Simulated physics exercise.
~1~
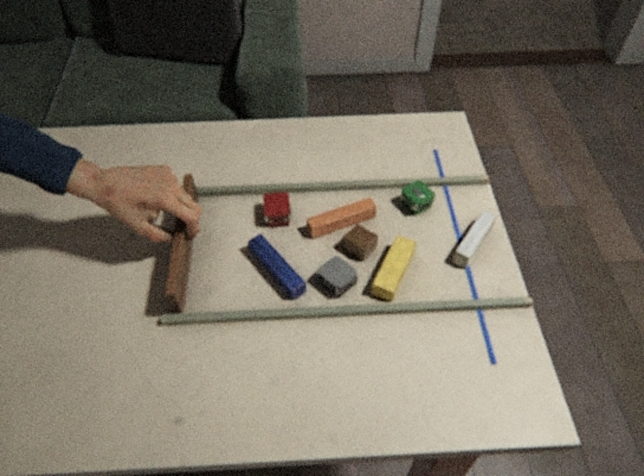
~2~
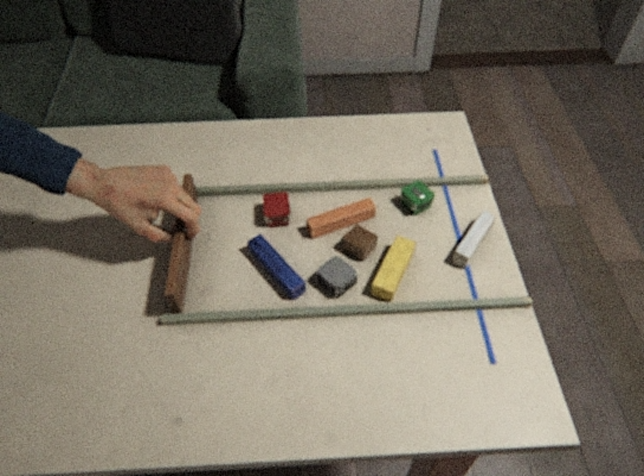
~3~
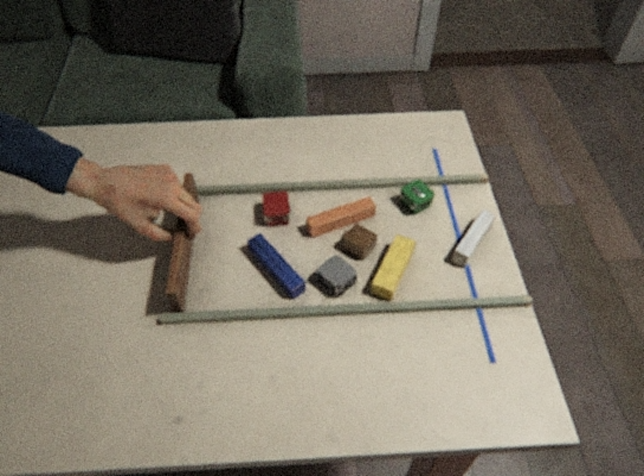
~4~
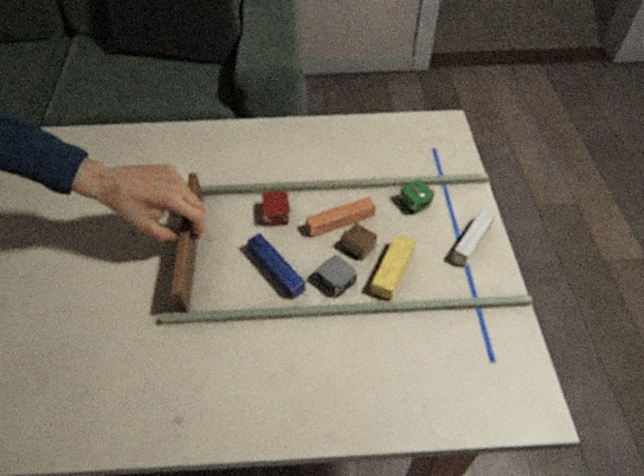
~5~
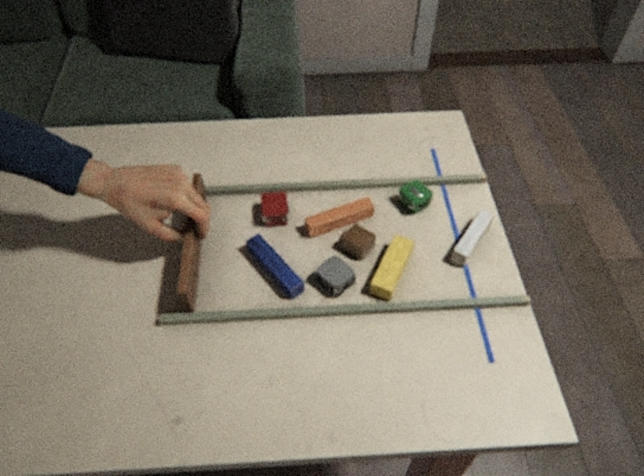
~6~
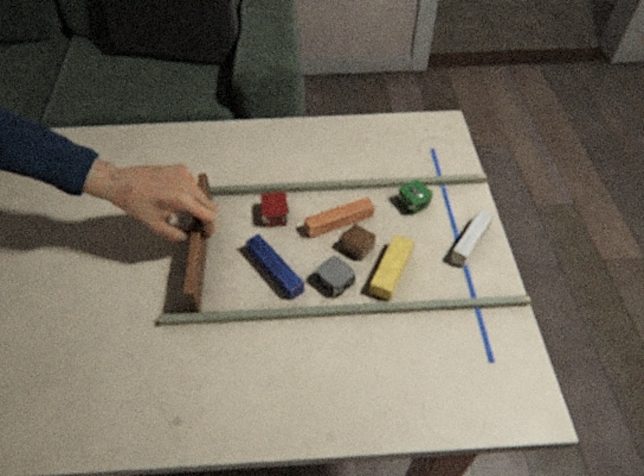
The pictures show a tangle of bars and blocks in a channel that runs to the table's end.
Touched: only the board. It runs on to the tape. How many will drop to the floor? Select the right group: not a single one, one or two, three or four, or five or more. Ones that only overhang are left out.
Well, more than two but under five end up dropping off.
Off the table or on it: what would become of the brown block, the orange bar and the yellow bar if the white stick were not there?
Note: Brown block is on by the end; orange bar is on by the end; yellow bar is off by the end.
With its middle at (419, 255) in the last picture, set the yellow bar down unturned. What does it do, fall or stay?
From that start it falls away.
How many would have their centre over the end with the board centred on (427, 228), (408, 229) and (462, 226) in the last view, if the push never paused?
Respectively 0, 0 and 3.
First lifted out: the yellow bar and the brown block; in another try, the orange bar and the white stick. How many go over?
Falls come to 1 the first time and 1 the other time.
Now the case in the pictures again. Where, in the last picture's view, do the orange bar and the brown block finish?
Final centres, first then second: (483, 205), (489, 229).
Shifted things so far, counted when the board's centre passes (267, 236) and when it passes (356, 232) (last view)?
First 2, then 7.
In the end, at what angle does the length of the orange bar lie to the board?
Roughly 55°.
Soon after, none off yet; white stick at rest near (472, 238); green case at rest near (415, 198); yellow bar at rest near (392, 267).
Then, none off yet; white stick at rest near (472, 238); green case moved about its own width near (444, 191); yellow bar moved about its own width near (439, 267).
At rest, the number that fall off is three or four; fallen, yellow bar, green case and white stick.
